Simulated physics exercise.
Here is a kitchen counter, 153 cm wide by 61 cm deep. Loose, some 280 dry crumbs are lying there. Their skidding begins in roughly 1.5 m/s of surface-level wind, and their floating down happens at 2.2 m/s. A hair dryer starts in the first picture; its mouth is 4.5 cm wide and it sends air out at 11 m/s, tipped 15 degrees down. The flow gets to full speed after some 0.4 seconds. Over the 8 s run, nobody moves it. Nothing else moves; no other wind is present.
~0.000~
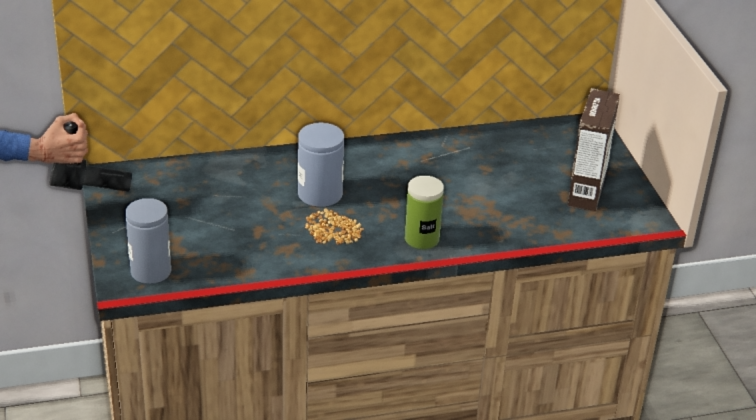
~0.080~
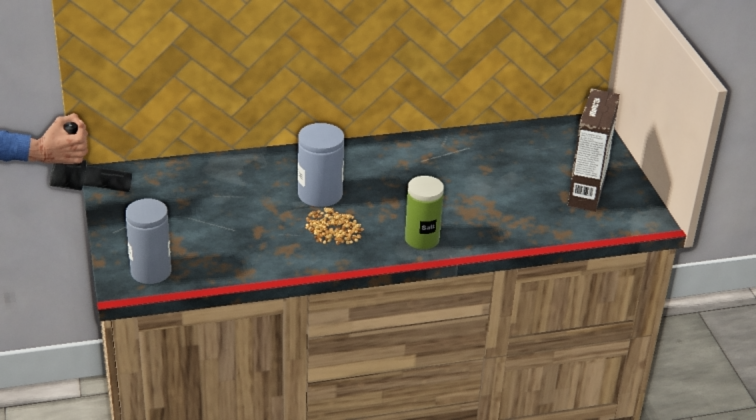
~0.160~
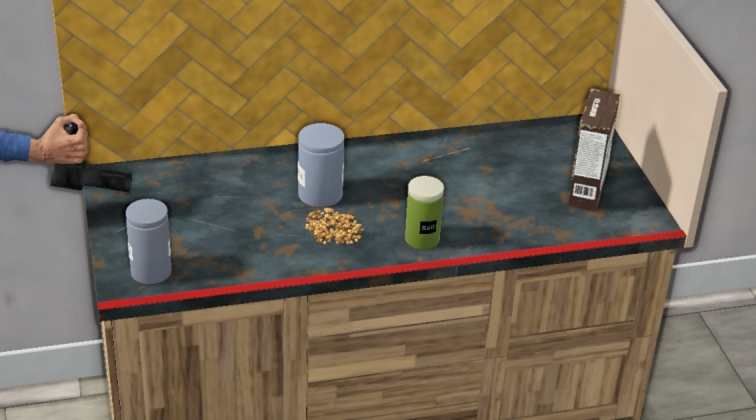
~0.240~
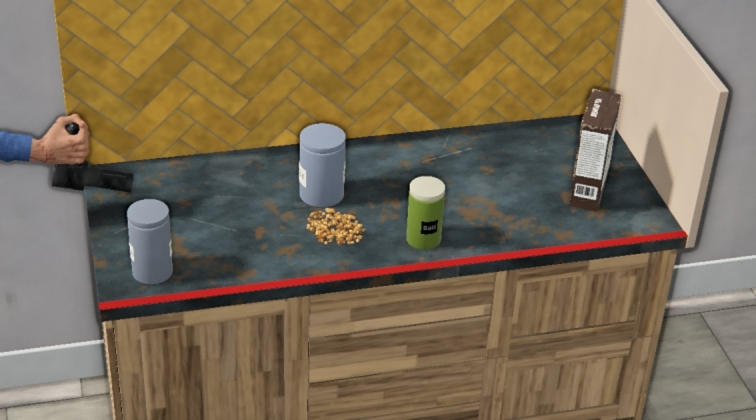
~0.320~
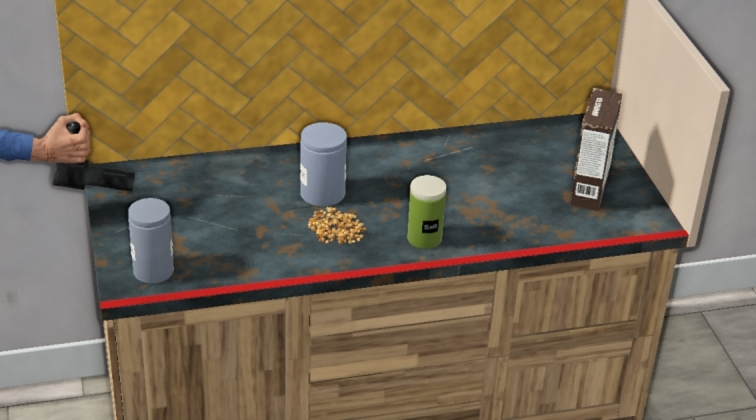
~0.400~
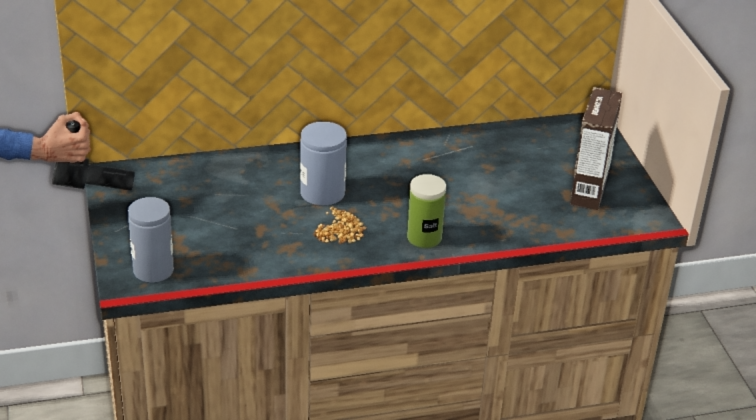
On a dark kitchen counter with a red front edge, a hand at the left holds a black hair dryer toward jars, a box and a pile of golden crumbs; the crumbs lie still, then some shift slightly right.
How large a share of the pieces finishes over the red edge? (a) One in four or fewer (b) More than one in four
The answer is b.
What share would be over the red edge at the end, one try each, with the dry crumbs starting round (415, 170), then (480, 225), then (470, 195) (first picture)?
It goes 0 %, then 1 %, then 0 %.
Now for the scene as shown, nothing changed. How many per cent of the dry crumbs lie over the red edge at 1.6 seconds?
I'd say near 80 per cent by then.
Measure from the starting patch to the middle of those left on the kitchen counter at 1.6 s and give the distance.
Roughly 65 cm.
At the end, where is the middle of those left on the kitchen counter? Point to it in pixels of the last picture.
Around (587, 223).
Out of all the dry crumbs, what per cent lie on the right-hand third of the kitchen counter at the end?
Roughly 10 in a hundred.
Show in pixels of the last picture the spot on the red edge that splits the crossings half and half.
(425, 268).
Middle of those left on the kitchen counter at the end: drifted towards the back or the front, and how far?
It moves toward the near end, close to 10 cm.
After 1.6 s, 84 % are over the red edge; the middle of those still in play is near (580, 224); 86 % have settled or left.
After 2.6 s, 84 % are over the red edge; the middle of those still in play is near (581, 221); 87 % have settled or left.
After 4.4 s, 84 % are over the red edge; the middle of those still in play is near (587, 223); 88 % have settled or left.
After 8.0 s, at the end, 85 % are over the red edge; the middle of those still in play is near (587, 223).
